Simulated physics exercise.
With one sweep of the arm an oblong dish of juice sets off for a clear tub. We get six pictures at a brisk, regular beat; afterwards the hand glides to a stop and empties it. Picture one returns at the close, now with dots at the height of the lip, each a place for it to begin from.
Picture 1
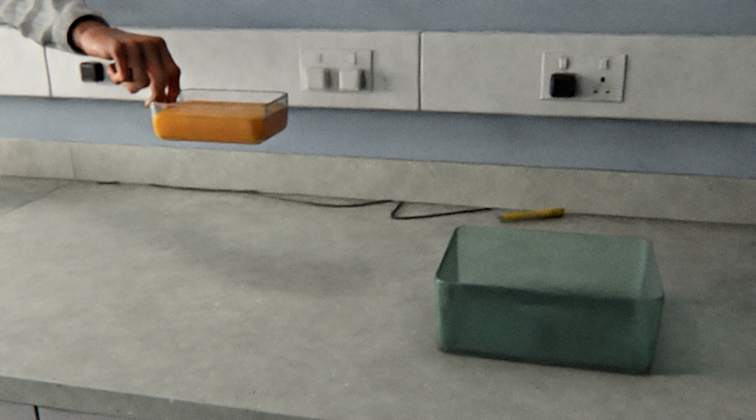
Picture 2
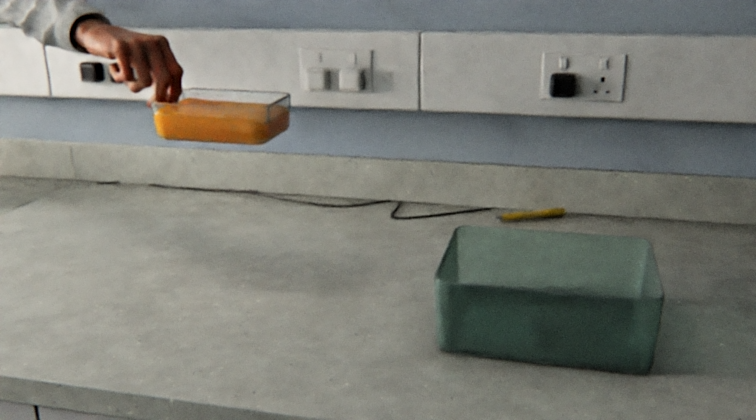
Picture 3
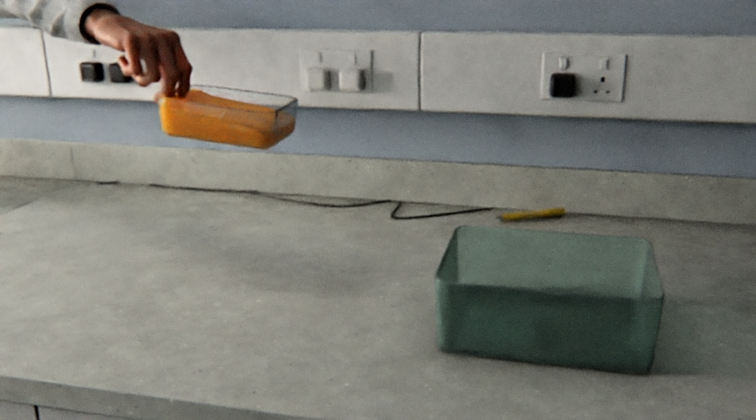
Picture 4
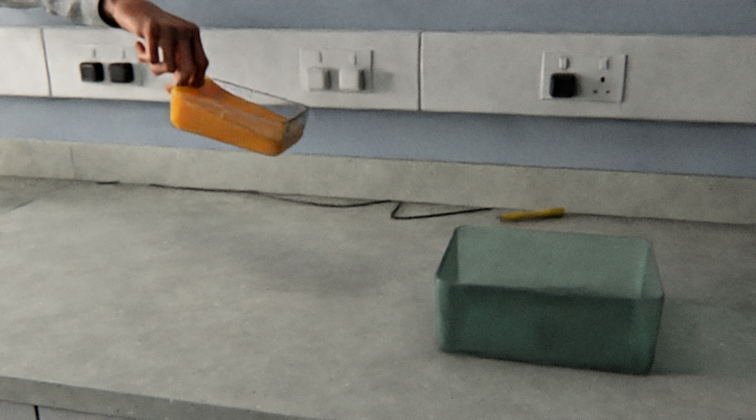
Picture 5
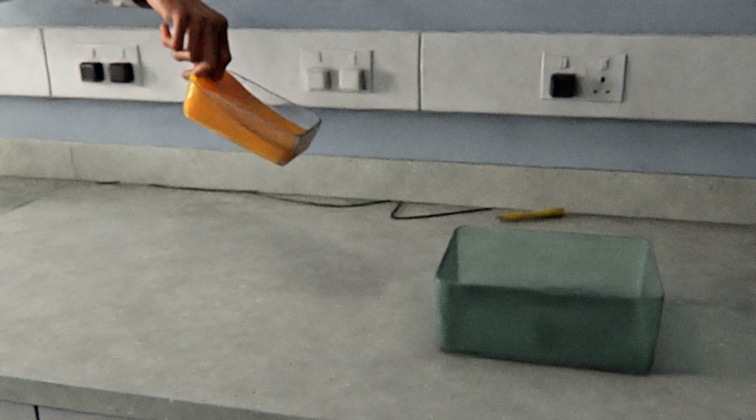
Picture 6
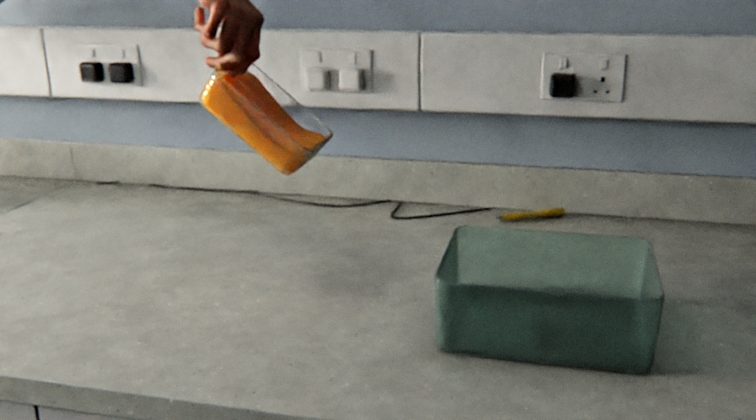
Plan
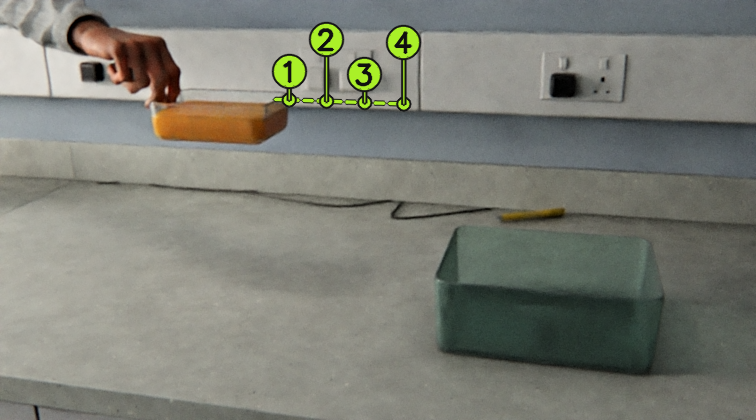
A grey worktop runs below a blue wall with white socket panels, seen from the front and slightly above by a still camera. A clear oblong dish of orange liquid is held by a hand at upper left, with an empty greenish see-through tub at right and a dark cable and small yellow object behind. The hand moves the dish a little rightward, tilting it steadily right side down, and the liquid shifts inside.
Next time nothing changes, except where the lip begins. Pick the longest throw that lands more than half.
2 will do.
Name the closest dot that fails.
Here it is dot 1.
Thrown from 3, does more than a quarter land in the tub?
Yes.
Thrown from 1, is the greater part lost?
Yes, it does.
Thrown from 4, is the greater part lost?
No.
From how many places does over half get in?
Three of the four.
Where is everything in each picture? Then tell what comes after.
In the first picture, upright, lip at (275, 99); tub from (437, 347) to (652, 371); nothing has left yet.
In the second picture, upright, lip at (277, 100); nothing has left yet.
In the third picture, tipped about 5°, lip at (285, 105); nothing has left yet.
In the fourth picture, tipped about 14°, lip at (298, 114); nothing has left yet.
In the fifth picture, tipped about 25°, lip at (311, 127); nothing has left yet.
In the sixth picture, tipped about 39°, lip at (322, 142); nothing has left yet.
In lime, 1 at (289, 99); 2 at (326, 101); 3 at (364, 102); 4 at (403, 104).
With 1, about 29 % lands in the tub, 65 % falls short and 6 % goes beside or beyond.
With 2, about 66 % lands in the tub, 26 % falls short and 8 % goes beside or beyond.
With 3, about 73 % lands in the tub, 16 % falls short and 11 % goes beside or beyond.
With 4, about 85 % lands in the tub, 4 % falls short and 11 % goes beside or beyond.
